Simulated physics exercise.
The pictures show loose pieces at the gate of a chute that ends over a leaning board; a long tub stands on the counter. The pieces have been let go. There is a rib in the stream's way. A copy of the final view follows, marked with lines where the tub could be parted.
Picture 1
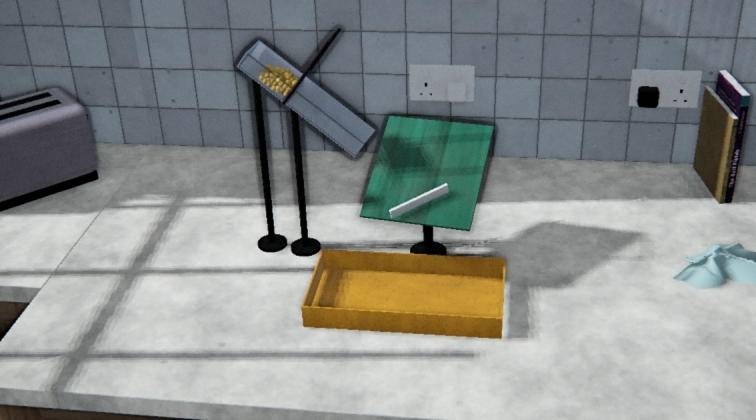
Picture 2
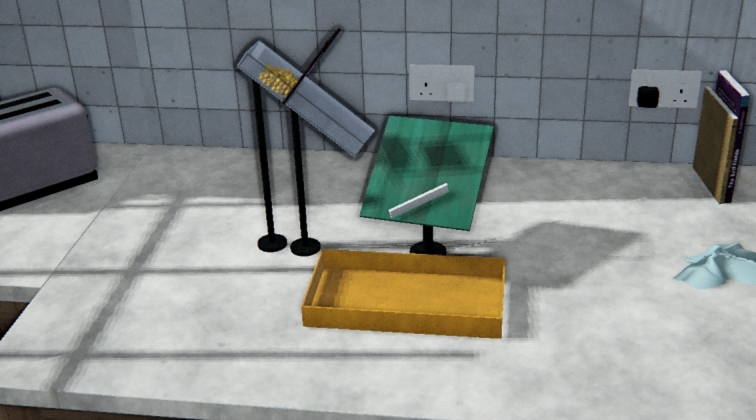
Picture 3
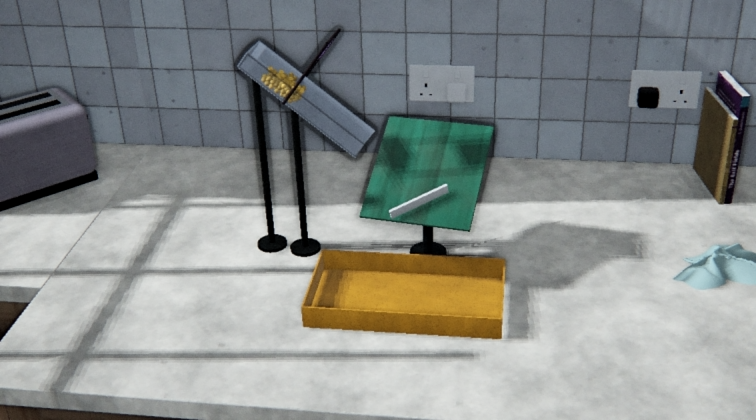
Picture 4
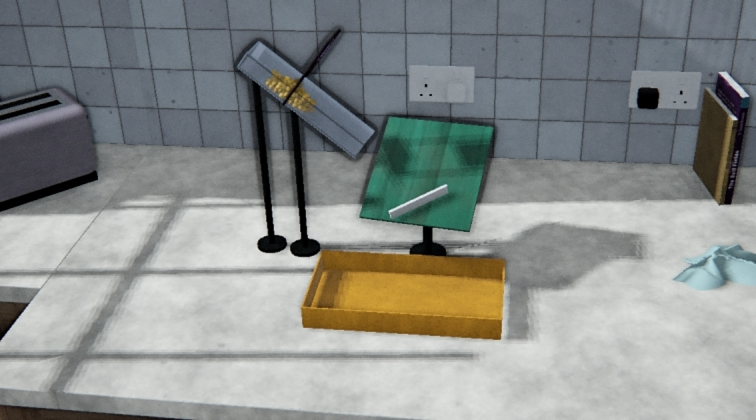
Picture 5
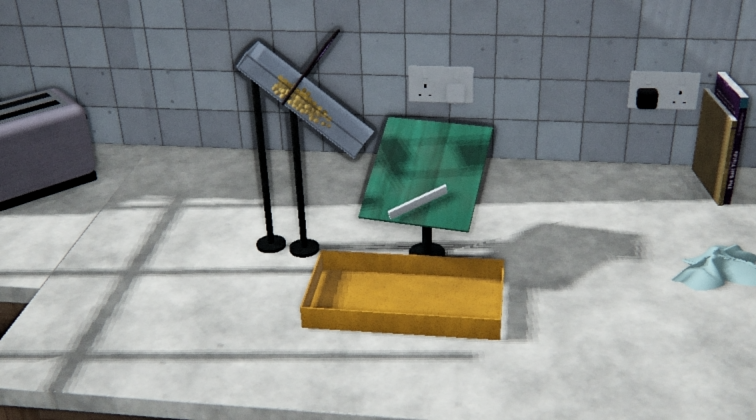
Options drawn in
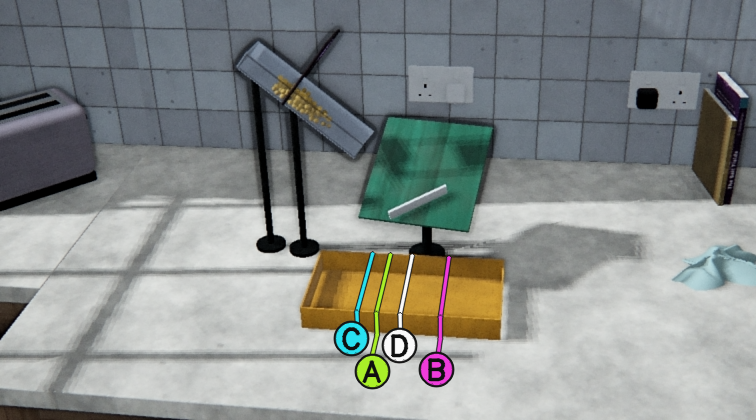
At first, a clump of small yellow pieces sits near the top of a sloping grey chute, above a tilted green board with a white rib and an empty orange tub. Then the pieces slide down the chute to the right, spreading into a longer stream partway along it.
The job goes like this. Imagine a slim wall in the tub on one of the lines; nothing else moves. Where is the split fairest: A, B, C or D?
C is best.
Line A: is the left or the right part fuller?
Left.
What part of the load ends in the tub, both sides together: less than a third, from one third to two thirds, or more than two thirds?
About that: From one third to two thirds.
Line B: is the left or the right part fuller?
Left.
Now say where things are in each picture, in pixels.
The first picture shows load behind the gate at (279, 79), puffed corn balls; lip of the chute at (360, 150), sloping fairly steeply.
The second picture shows middle of the board at (428, 170), tilted fairly steeply; middle of its low edge at (413, 223); of its high edge at (441, 121).
The third picture shows front corners of the tub at (302, 307) and (502, 319), empty; front of the load at (299, 97).
The fourth picture shows middle of the load at (290, 89); its front at (312, 111), about a quarter of the way to the lip; rib from (447, 185) to (389, 212).
The fifth picture shows middle of the load at (299, 101); its front at (329, 126), about half of the way to the lip.
On the marked copy, line A crosses the front rim at (376, 312); line B crosses the front rim at (440, 316); line C crosses the front rim at (356, 311); line D crosses the front rim at (400, 313).
With A, of what is caught, nearly all on the left of the divider, a small part on the right.
With B, of what is caught, all on the left of the divider, none on the right.
With C, of what is caught, about half on the left of the divider, about half on the right.
With D, of what is caught, nearly all on the left of the divider, a stray few on the right.
